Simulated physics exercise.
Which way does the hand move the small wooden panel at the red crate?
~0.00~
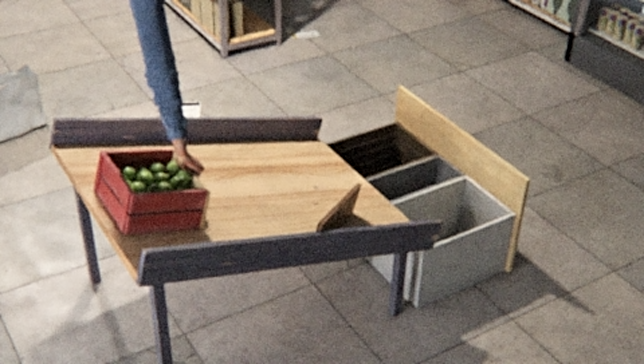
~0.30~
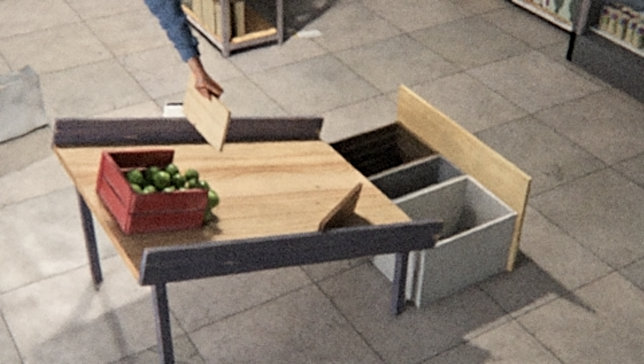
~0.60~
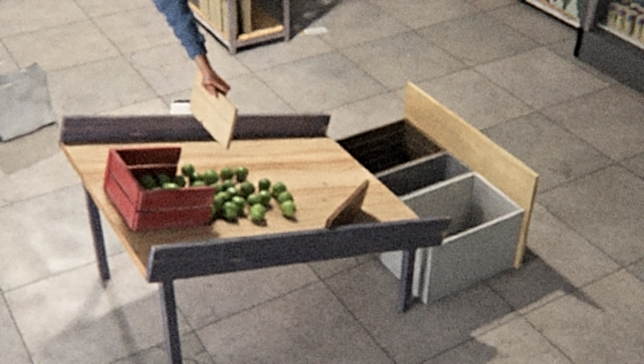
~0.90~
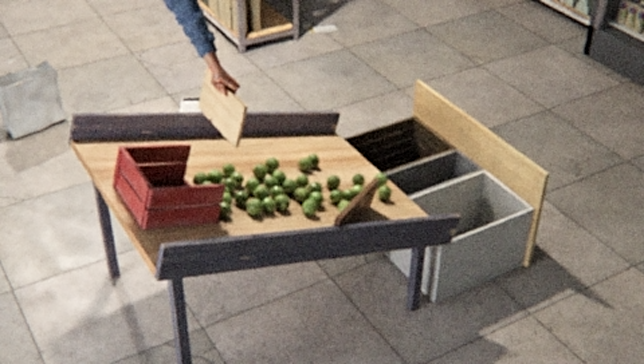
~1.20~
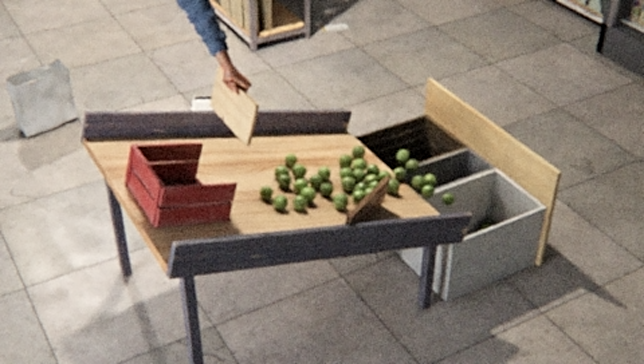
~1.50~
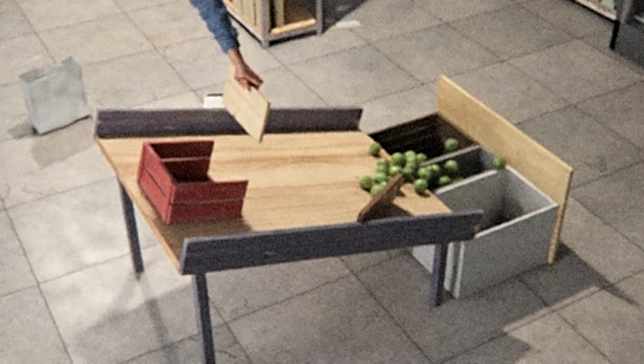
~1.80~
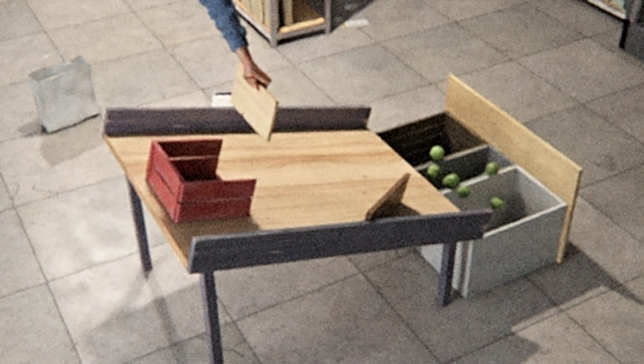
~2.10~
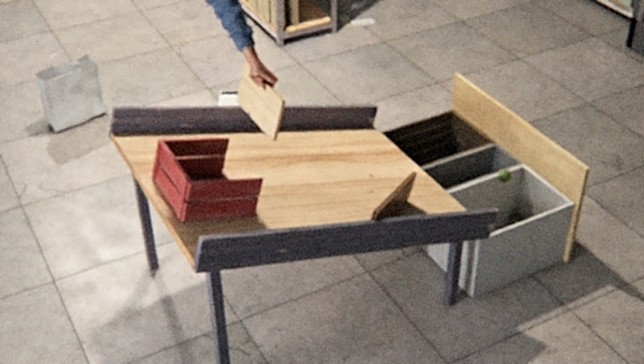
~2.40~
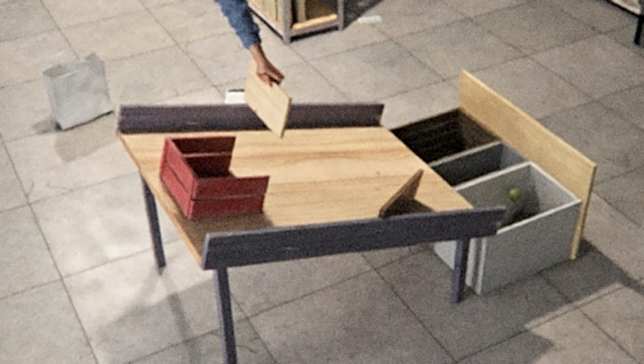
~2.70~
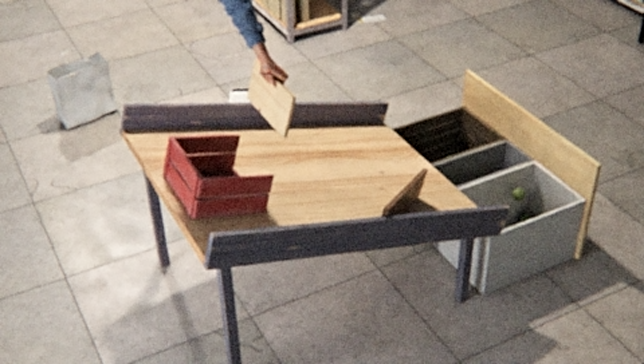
The hand moves the panel up, clear of the red crate, and holds it above the table.
